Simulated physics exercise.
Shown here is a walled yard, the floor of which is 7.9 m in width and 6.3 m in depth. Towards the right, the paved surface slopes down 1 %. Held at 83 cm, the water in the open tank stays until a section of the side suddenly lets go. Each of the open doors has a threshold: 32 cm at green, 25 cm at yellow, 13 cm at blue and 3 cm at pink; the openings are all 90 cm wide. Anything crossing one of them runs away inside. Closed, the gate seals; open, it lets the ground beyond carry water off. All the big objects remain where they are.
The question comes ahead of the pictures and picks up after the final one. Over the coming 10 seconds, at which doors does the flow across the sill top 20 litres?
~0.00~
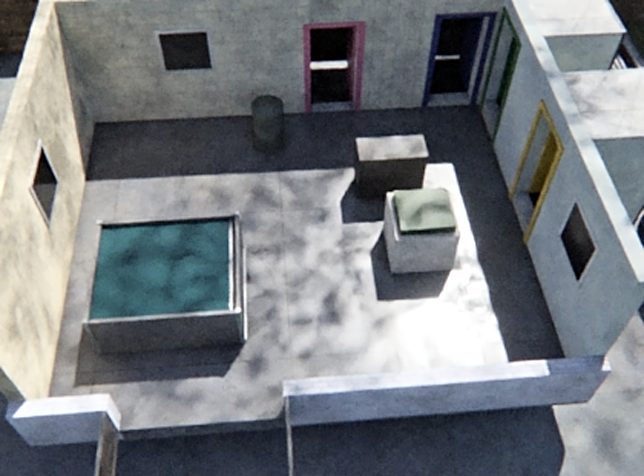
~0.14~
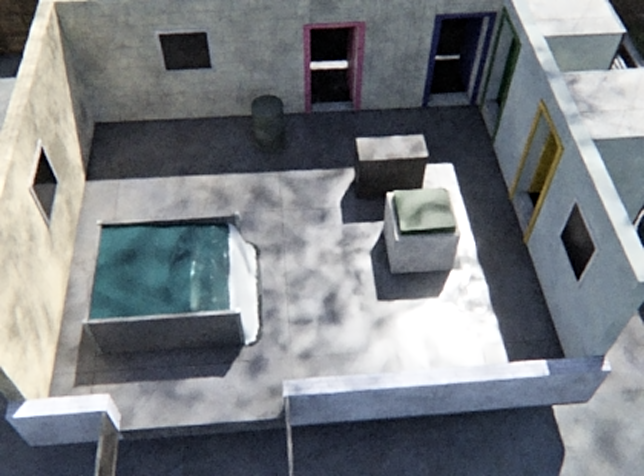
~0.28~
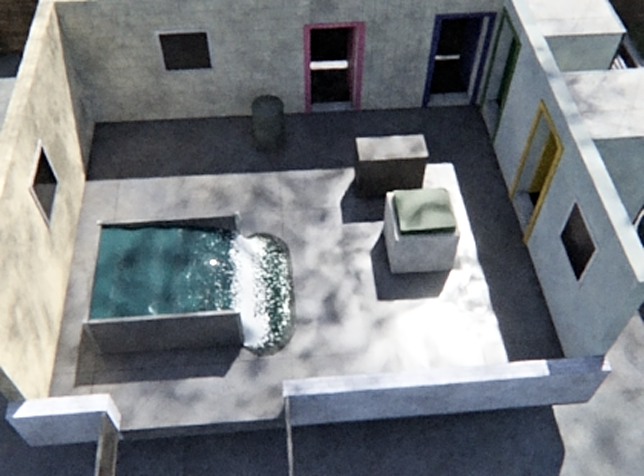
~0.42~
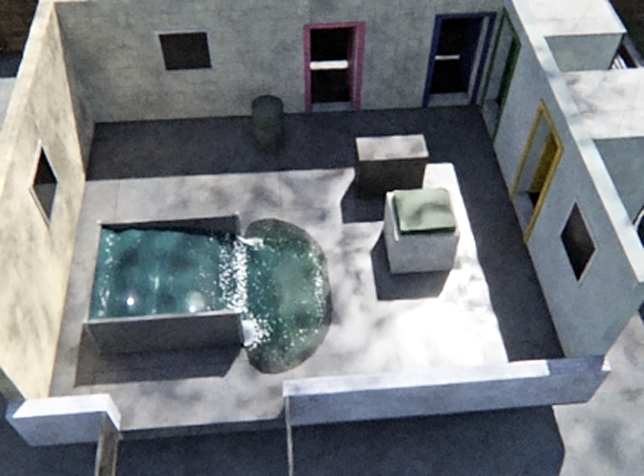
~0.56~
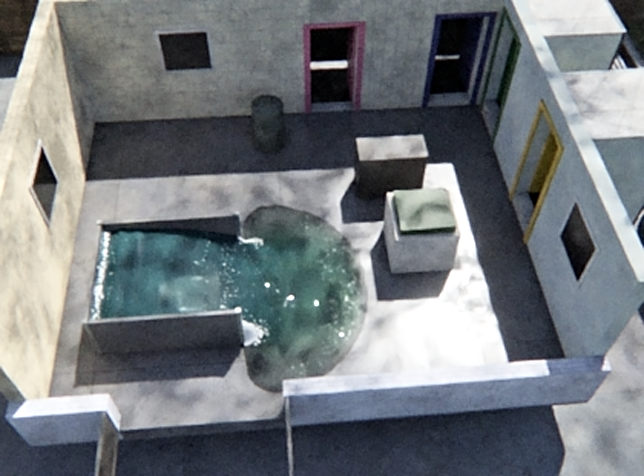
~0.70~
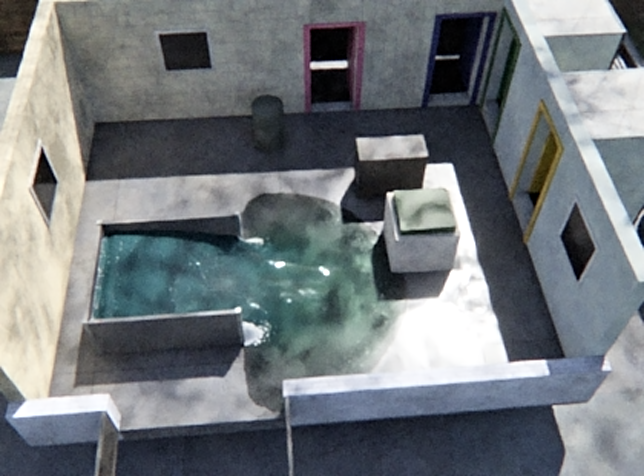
Door by door: The green door falls short, the yellow door falls short, the blue door tops it, the pink door tops it.
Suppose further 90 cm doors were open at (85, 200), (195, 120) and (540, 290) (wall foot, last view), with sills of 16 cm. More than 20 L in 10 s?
In that order: Short of it, short of it, beyond it.
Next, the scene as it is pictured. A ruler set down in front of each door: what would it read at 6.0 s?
In centimetres - green: 19, yellow: 12, blue: 21, pink: 13.
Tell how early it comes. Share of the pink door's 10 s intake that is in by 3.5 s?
Share by then: ~ 20 %.
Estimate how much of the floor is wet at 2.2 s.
About 45 per cent.
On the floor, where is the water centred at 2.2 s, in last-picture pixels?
(327, 287).
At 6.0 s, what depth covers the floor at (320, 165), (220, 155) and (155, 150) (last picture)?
Depths: About 3, 2 and 1 centimetres.
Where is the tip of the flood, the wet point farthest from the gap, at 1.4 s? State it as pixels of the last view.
That lands around (547, 330) in the last picture.
After 1.4 s water covers 35 % of the floor and is deepest (45 cm) near (388, 258); green door not reached, yellow door not reached, blue door not reached, pink door not reached.
After 2.2 s water covers 45 % of the floor and is deepest (57 cm) near (546, 361); green door not reached, yellow door 10 cm at the sill, 0 L in, blue door not reached, pink door not reached.
After 3.5 s water covers 55 % of the floor and is deepest (34 cm) near (564, 381); green door 4 cm at the sill, 0 L in, yellow door 28 cm at the sill, 2 L in, blue door 3 cm at the sill, 0 L in, pink door 7 cm at the sill, 33 L in.
After 6.0 s water covers 70 % of the floor and is deepest (24 cm) near (478, 123); green door 19 cm at the sill, 0 L in, yellow door 12 cm at the sill, 5 L in, blue door 21 cm at the sill, 69 L in, pink door 13 cm at the sill, 95 L in.
After 10.0 s water covers 95 % of the floor and is deepest (14 cm) near (503, 196); green door 13 cm at the sill, 0 L in, yellow door 8 cm at the sill, 5 L in, blue door 12 cm at the sill, 125 L in, pink door 7 cm at the sill, 151 L in.
